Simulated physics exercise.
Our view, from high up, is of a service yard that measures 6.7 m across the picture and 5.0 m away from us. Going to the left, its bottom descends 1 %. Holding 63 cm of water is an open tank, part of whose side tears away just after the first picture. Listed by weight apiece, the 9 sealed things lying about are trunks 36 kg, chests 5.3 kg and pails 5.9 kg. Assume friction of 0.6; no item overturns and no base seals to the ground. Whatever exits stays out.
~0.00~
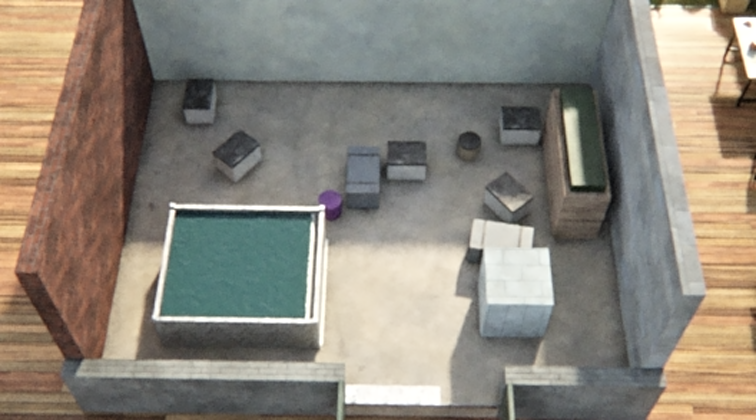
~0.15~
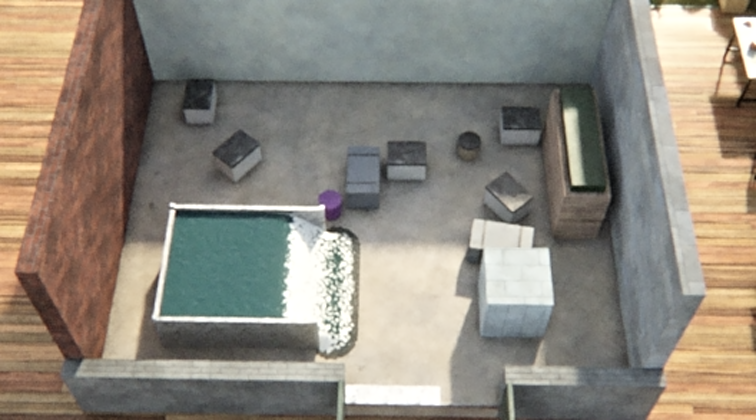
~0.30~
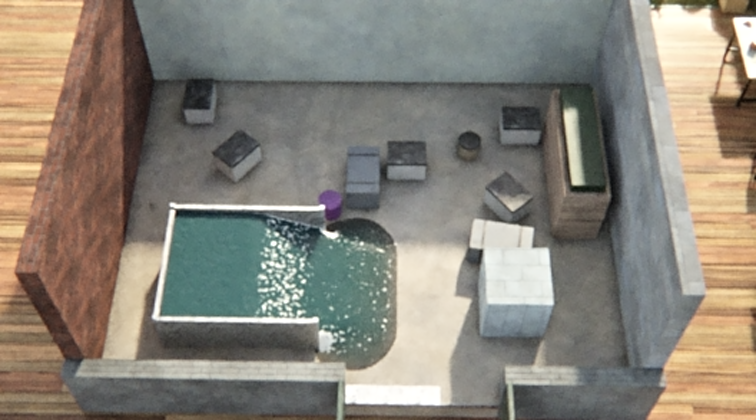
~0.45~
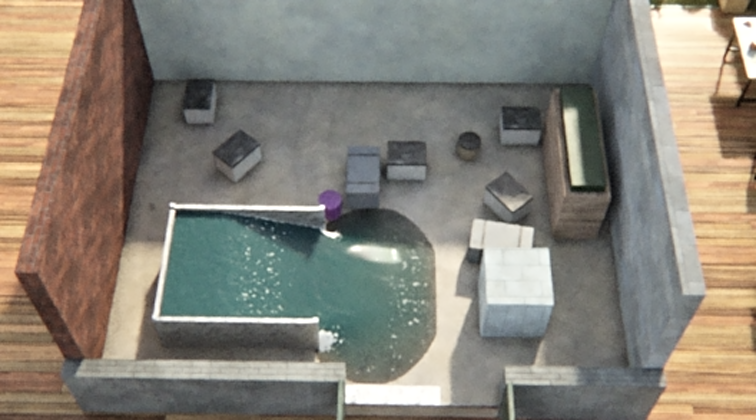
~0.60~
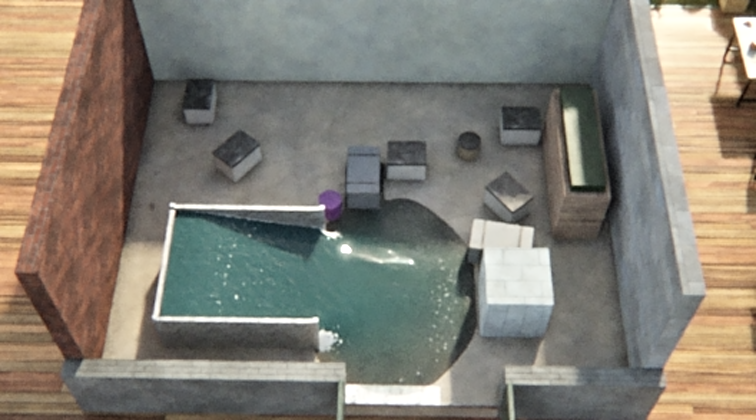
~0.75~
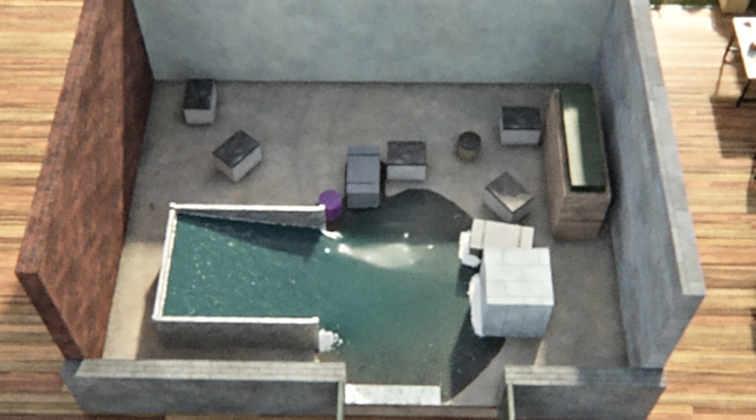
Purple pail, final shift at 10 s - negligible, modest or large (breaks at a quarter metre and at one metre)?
Result: Near the start.
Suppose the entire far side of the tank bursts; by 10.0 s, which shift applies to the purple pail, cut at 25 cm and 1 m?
From there, the purple pail gets swept far.
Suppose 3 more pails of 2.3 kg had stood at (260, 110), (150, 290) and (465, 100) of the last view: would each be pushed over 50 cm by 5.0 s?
Answers, first to last: Not exceeding, not exceeding, exceeding.
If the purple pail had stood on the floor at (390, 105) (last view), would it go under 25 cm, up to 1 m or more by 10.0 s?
By that time it is swept a long way.
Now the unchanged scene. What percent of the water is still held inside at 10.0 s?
70 % or so.
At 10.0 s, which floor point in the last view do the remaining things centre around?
The average lands around (273, 173).
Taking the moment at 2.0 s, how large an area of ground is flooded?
Roughly 16 m2 of it is wet.
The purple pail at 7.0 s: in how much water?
1 cm or so.
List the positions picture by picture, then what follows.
In the first picture, the purple pail at (330, 199) rests on the ground; water covers 3.1 m2; 0 of 9 have shifted.
In the second picture, the purple pail at (330, 199), on the bottom; water covers 4.0 m2; 0 of 9 have shifted.
In the third picture, the purple pail at (330, 199), on the bottom; water covers 5.0 m2; 0 of 9 have shifted.
In the fourth picture, the purple pail at (330, 199) rests on the ground; 6.5 m2 under water; 0 of 9 have shifted.
In the fifth picture, the purple pail at (330, 199), on the bottom; water covers 8.0 m2; 0 of 9 have shifted.
In the sixth picture, the purple pail at (330, 199) rests on the ground; water covers 9.2 m2; 0 of 9 have shifted.
After 2.0 s the purple pail is near (330, 199), 0.0 m from its start, aground; 0 of 9 are out; 1 afloat.
After 4.5 s the purple pail is near (330, 199), 0.0 m from its start, aground; 0 of 9 are out; 4 afloat.
After 7.0 s the purple pail is near (330, 199), 0.0 m from its start, aground; 0 of 9 are out; 4 afloat.
After 10.0 s the purple pail is near (330, 199), 0.0 m from its start, aground; 0 of 9 are out; 5 afloat.
